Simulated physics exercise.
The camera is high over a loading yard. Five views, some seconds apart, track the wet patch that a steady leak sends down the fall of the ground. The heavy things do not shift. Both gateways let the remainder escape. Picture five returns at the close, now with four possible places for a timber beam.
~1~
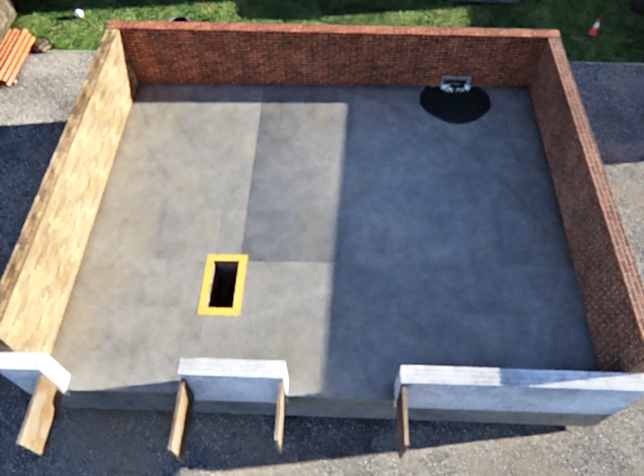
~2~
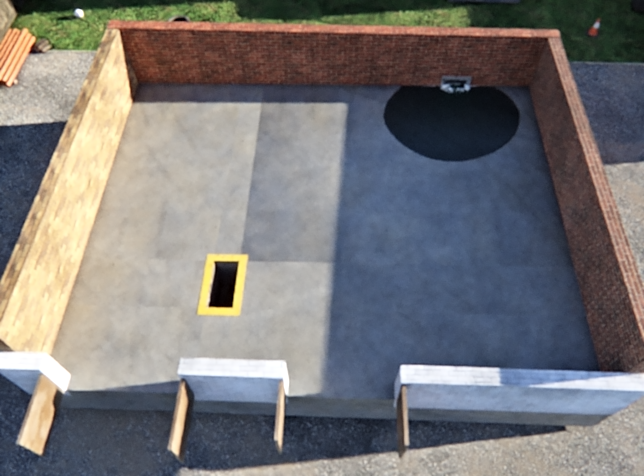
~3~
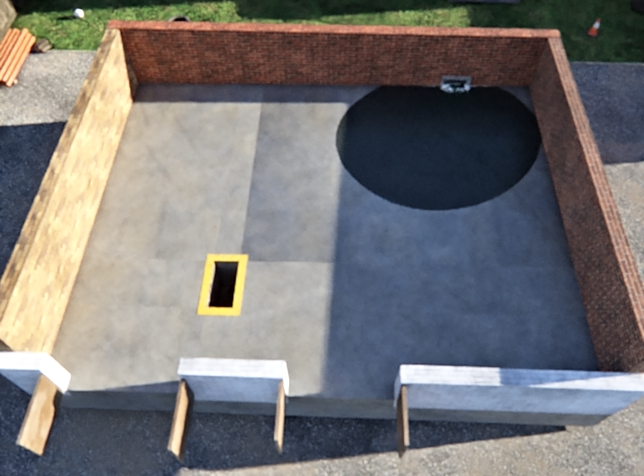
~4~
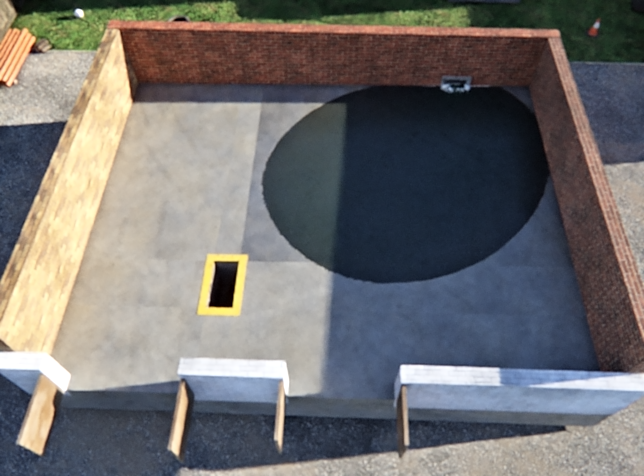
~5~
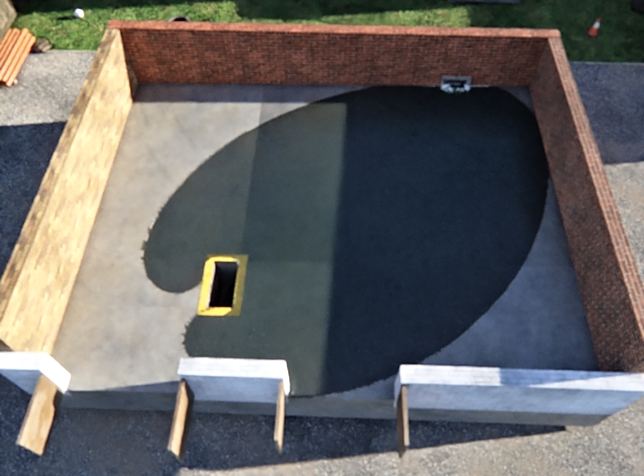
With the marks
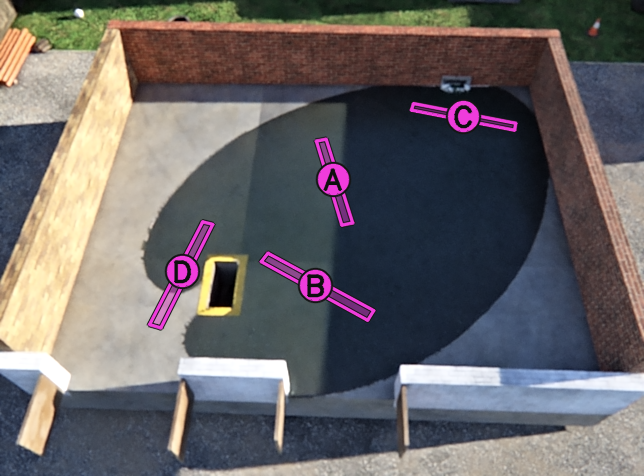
Walled concrete yard seen from above, with dark water spreading from the back wall across the floor and around a yellow-edged drain pit.
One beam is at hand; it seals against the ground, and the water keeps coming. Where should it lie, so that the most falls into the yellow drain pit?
Choose D.
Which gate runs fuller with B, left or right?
The left one.
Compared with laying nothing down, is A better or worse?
Worse.
In magenta, A from (321, 140) to (347, 224); B from (264, 257) to (370, 315); C from (412, 106) to (515, 126); D from (155, 326) to (207, 223).
Choosing A, about 8 % of the stream goes into the yellow drain pit, about 91 % out by the gates.
Choosing B, about 10 % of the stream goes into the yellow drain pit, about 90 % out by the gates.
Choosing C, about 9 % of the stream goes into the yellow drain pit, about 91 % out by the gates.
Choosing D, about 29 % of the stream goes into the yellow drain pit, about 71 % out by the gates.
